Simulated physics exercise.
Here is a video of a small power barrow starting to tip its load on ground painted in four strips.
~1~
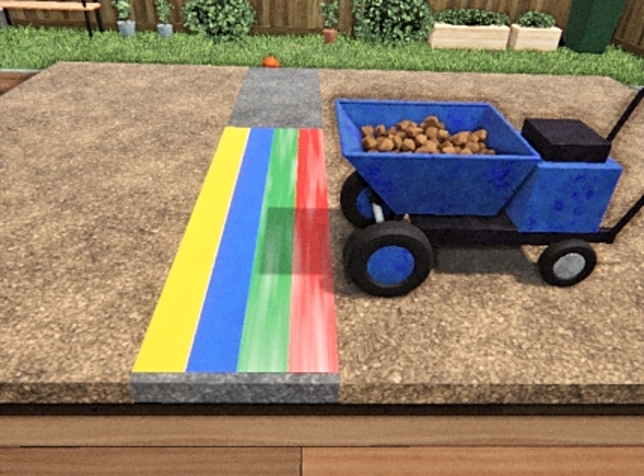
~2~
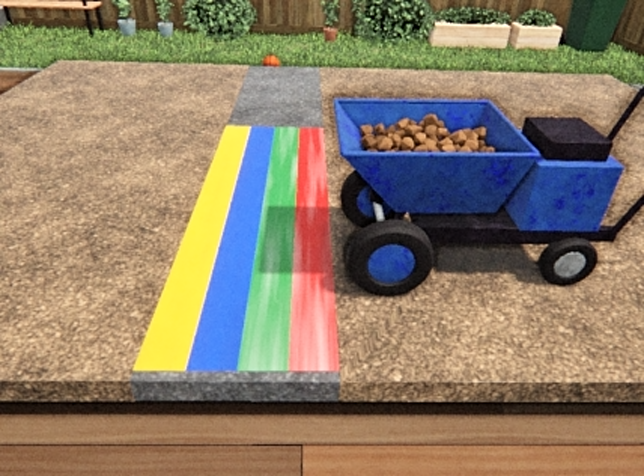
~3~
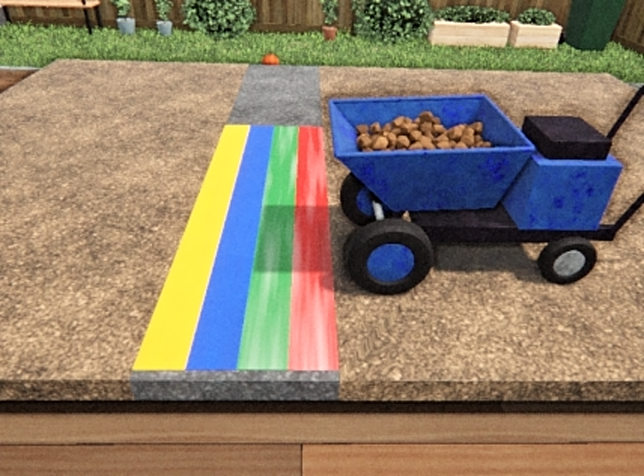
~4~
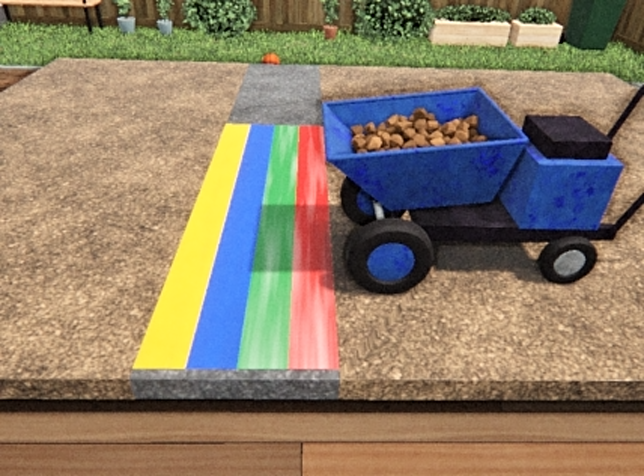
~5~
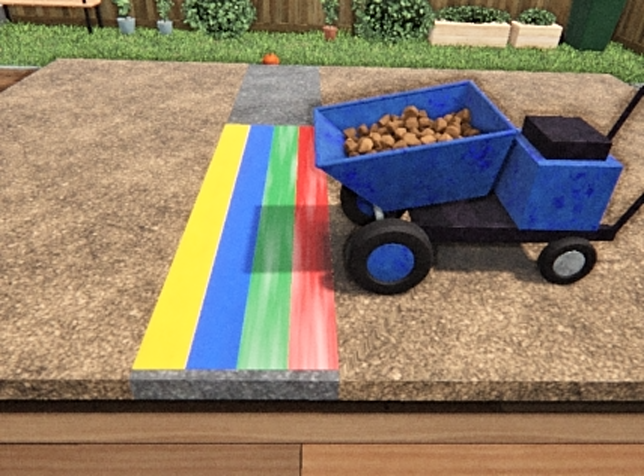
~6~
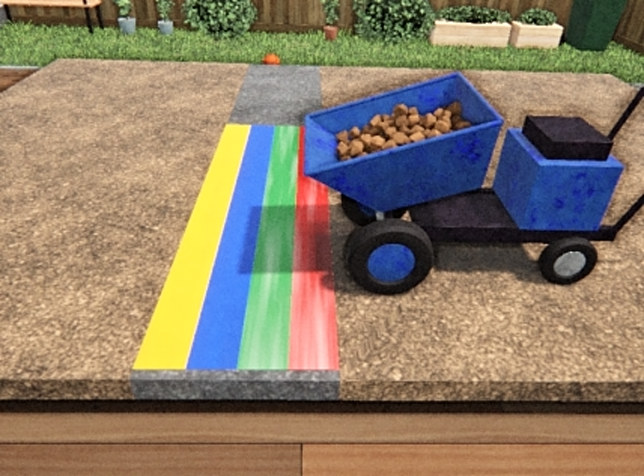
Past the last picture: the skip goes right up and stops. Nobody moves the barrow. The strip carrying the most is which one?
That would be the blue strip.
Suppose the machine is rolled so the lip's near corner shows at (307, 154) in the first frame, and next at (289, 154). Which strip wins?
First attempt: The yellow strip. Second attempt: That yellow strip.
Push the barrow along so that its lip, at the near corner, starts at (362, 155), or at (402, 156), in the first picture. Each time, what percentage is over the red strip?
Around 0 and 10 per cent respectively.
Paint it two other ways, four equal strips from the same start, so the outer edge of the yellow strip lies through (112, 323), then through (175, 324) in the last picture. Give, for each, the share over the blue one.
Close to 30 percent, and close to 30 percent.
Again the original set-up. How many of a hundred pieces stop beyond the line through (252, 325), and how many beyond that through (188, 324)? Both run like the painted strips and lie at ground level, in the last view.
60 and 20 in a hundred.
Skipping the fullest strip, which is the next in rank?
Second: The yellow strip.
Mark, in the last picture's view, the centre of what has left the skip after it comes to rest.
(223, 246).
Soon, skip tipped steeply; all in the skip.
A while on, skip tipped right over; about two thirds in the skip; a small part over the green strip; about a quarter over the blue strip; a stray few over the yellow strip.
Towards the end, skip tipped right over; about a third in the skip; a small part over the green strip; about a third over the blue strip; about a quarter over the yellow strip; a small part off the paint.
Finally, skip tipped right over; about a third in the skip; none over the red strip; a small part over the green strip; about a third over the blue strip; about a quarter over the yellow strip; a small part off the paint.
